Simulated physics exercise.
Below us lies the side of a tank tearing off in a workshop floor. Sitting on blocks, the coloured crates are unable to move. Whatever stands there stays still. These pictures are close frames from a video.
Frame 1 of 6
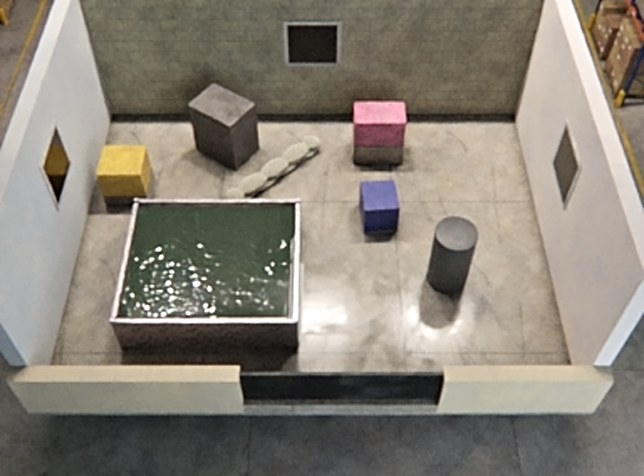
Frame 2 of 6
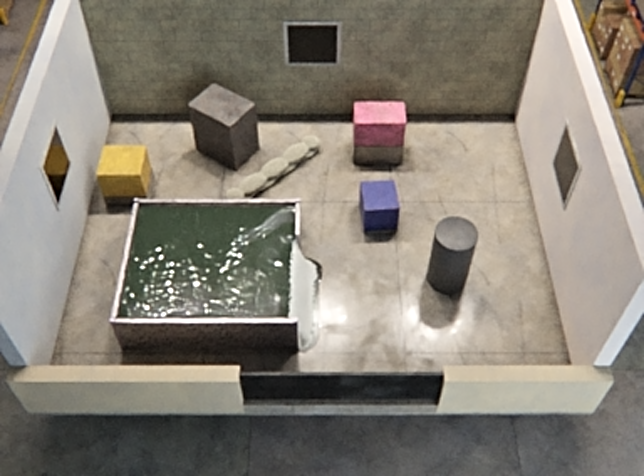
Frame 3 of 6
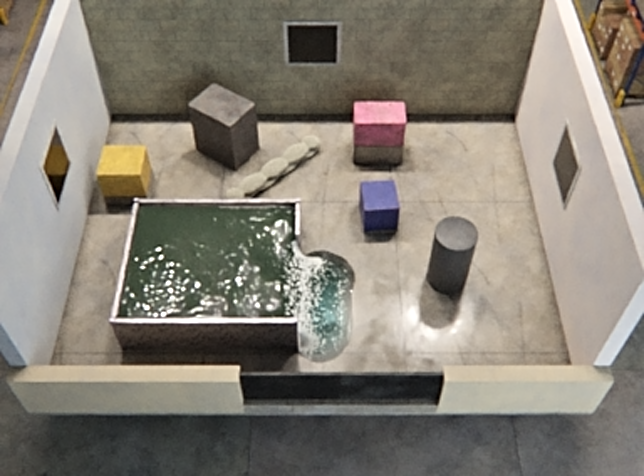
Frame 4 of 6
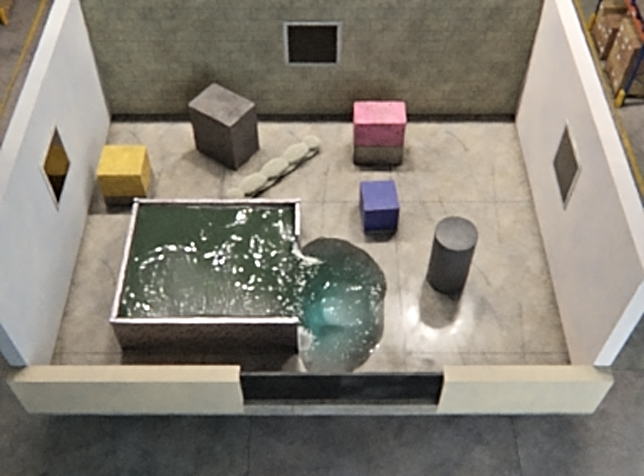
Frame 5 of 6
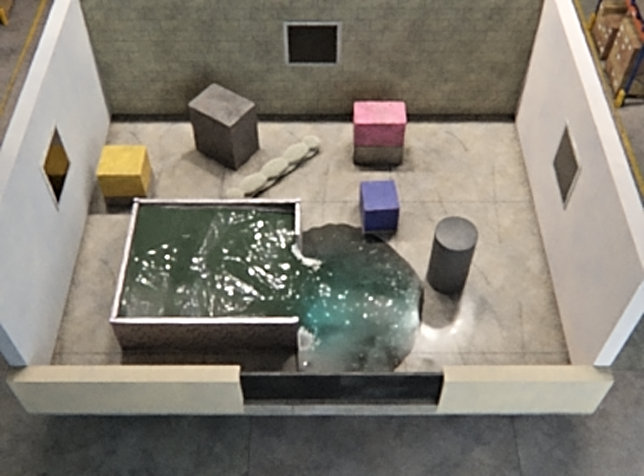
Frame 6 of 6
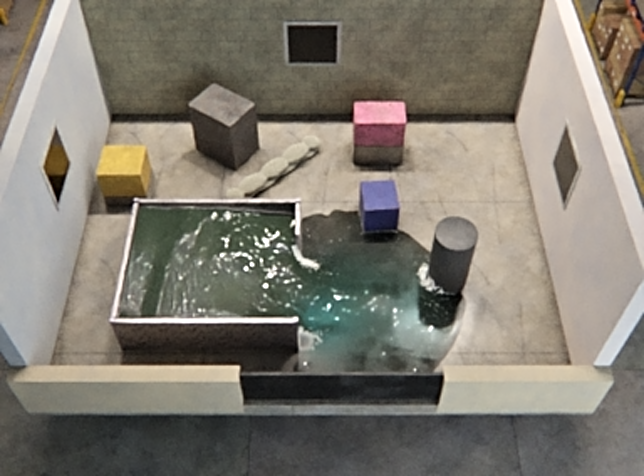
Dark green water sits in a rectangular tank at the left of a walled workshop floor, seen from high above by a still camera. Around it stand a yellow crate, a dark grey block, a pale twisted piece, a pink crate, a blue crate and a grey cylinder. The water bursts through the tank's right side, spreads rightward in a widening pool, and washes against the cylinder.
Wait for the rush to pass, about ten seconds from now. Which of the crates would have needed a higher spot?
One by one: The blue crate gets touched by the water; the pink crate never gets touched by the water; the yellow crate never gets touched by the water.
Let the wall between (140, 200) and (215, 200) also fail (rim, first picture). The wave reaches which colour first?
That would be the crate marked yellow, reached first.
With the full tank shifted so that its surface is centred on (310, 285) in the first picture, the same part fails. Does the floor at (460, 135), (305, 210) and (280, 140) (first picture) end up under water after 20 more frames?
As listed: Awash, clear, clear.
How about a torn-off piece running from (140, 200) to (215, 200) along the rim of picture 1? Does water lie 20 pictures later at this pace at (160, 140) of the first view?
Inundated.
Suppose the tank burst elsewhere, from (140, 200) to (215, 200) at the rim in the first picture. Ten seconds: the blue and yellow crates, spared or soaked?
My reading: The blue crate ends up wet; the yellow crate takes water.
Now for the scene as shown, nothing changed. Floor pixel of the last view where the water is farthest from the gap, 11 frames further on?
Pixel estimate: (514, 157).
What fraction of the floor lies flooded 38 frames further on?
The answer is around 70 per cent.
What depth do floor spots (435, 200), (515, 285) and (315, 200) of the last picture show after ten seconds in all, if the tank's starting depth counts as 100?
Readings in order: Around 14, 16 and 12 %.
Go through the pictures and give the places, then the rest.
The first frame shows still water in the tank at (212, 260).
In the second frame, the front is at (311, 263), out from the gap at (295, 293).
In the third frame, water pours out at (295, 295) and has run to (336, 260).
In the fourth frame, the front is at (373, 266), out from the gap at (295, 296).
In the fifth frame, the front is at (415, 281), out from the gap at (295, 296).
In the sixth frame, the front is at (459, 306), out from the gap at (295, 296).
A moment on, water covers 30 % of the floor; the blue crate water round its plinth, the pink crate not reached, the yellow crate not reached.
Next, water covers 40 % of the floor; the blue crate water round its plinth, the pink crate water round its plinth, the yellow crate not reached.
Then, water covers 50 % of the floor; the blue crate water round its plinth, the pink crate water round its plinth, the yellow crate not reached.
Later, water covers 70 % of the floor; the blue crate water round its plinth, the pink crate water round its plinth, the yellow crate not reached.
In the end, water covers 95 % of the floor; the blue crate was topped, the pink crate stayed above the water, the yellow crate stayed above the water.
